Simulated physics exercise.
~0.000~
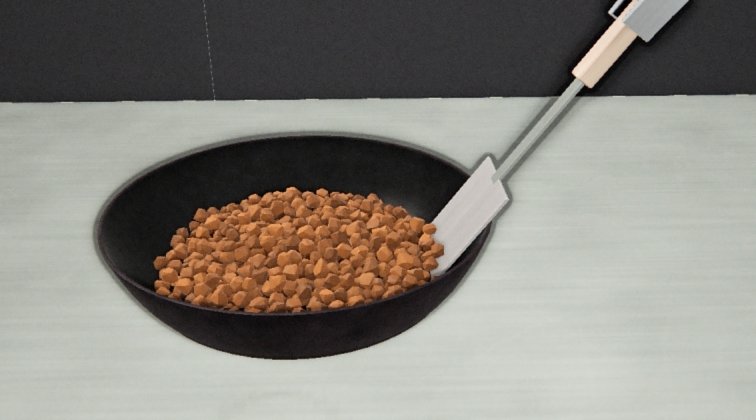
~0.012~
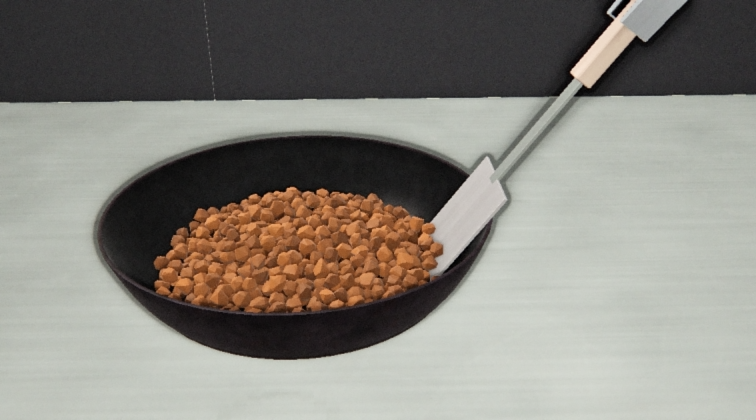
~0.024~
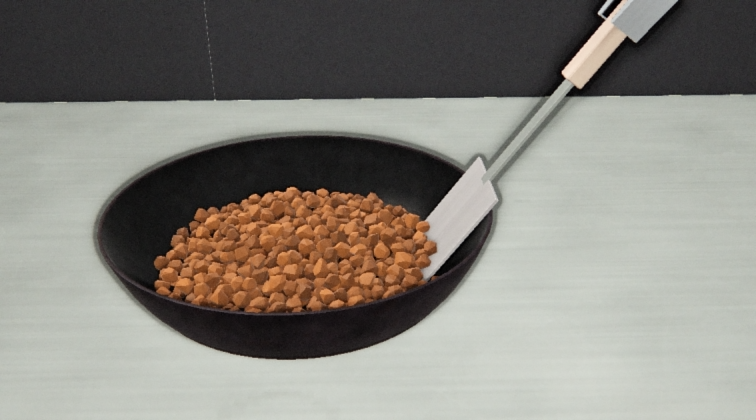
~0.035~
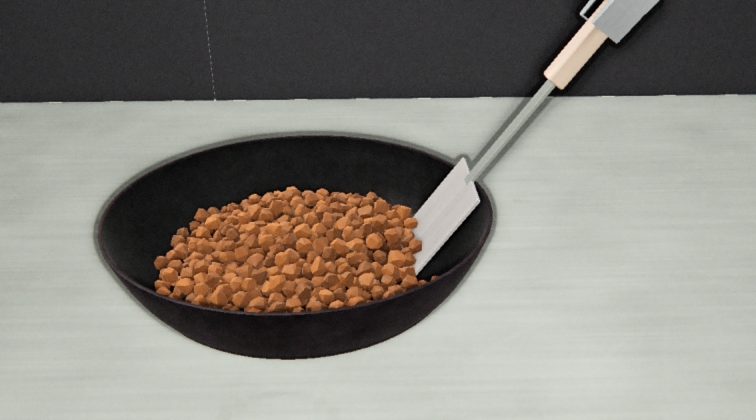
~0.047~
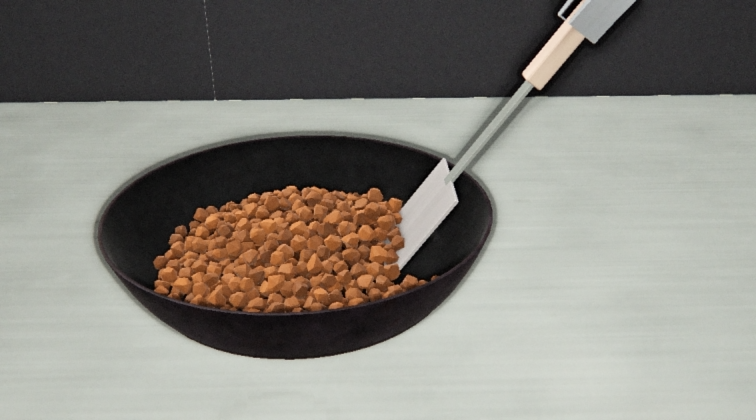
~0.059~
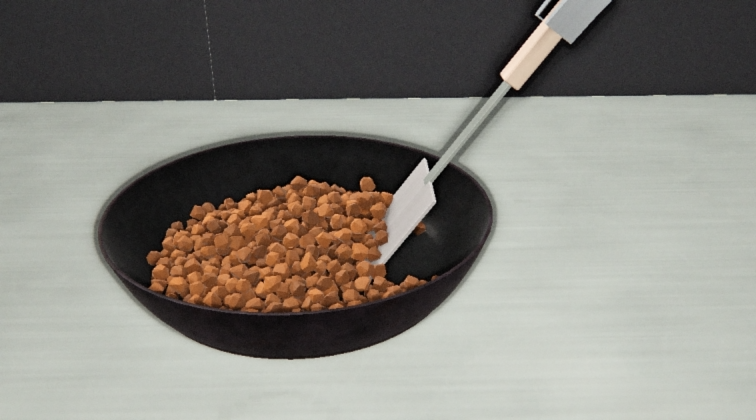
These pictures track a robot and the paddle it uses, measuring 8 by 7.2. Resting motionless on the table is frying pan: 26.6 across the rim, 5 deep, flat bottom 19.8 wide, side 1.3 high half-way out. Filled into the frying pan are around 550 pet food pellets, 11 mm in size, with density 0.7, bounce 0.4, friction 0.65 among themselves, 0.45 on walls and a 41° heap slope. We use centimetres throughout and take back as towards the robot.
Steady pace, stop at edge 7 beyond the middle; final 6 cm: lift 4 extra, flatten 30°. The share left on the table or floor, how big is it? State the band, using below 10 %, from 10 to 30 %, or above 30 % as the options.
It falls from 10 to 30 %.
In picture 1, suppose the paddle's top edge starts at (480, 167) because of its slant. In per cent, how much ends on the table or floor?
Spill: Approx. 10 per cent.
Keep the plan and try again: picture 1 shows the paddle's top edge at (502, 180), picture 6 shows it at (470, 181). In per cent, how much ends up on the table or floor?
Near 0 in a hundred.
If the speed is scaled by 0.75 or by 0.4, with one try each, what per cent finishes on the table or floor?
Near 10 and near 0 percent respectively.
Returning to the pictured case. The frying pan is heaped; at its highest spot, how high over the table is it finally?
About 5.5 cm.
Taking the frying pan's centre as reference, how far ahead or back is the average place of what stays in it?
Ahead, by around 4.0 cm.
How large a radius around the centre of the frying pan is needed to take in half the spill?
Distance, approx.: 32 cm.
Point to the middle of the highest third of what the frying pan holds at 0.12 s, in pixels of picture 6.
(263, 224).
After 0.09 s, sloping 54°, highest piece 8 above the table; 553 in the frying pan.
After 0.12 s, sloping 45°, highest piece 9 above the table; 553 in the frying pan.
After 0.33 s, sloping 24°, highest piece 7 above the table; 480 in the frying pan, 61 on the table or floor, 12 on the blade or in flight.
After 1.38 s, sloping 24°, highest piece 5 above the table; 480 in the frying pan, 73 on the table or floor.
In the end, 480 in the frying pan, 73 on the table or floor. That is 13 % on the table or floor.
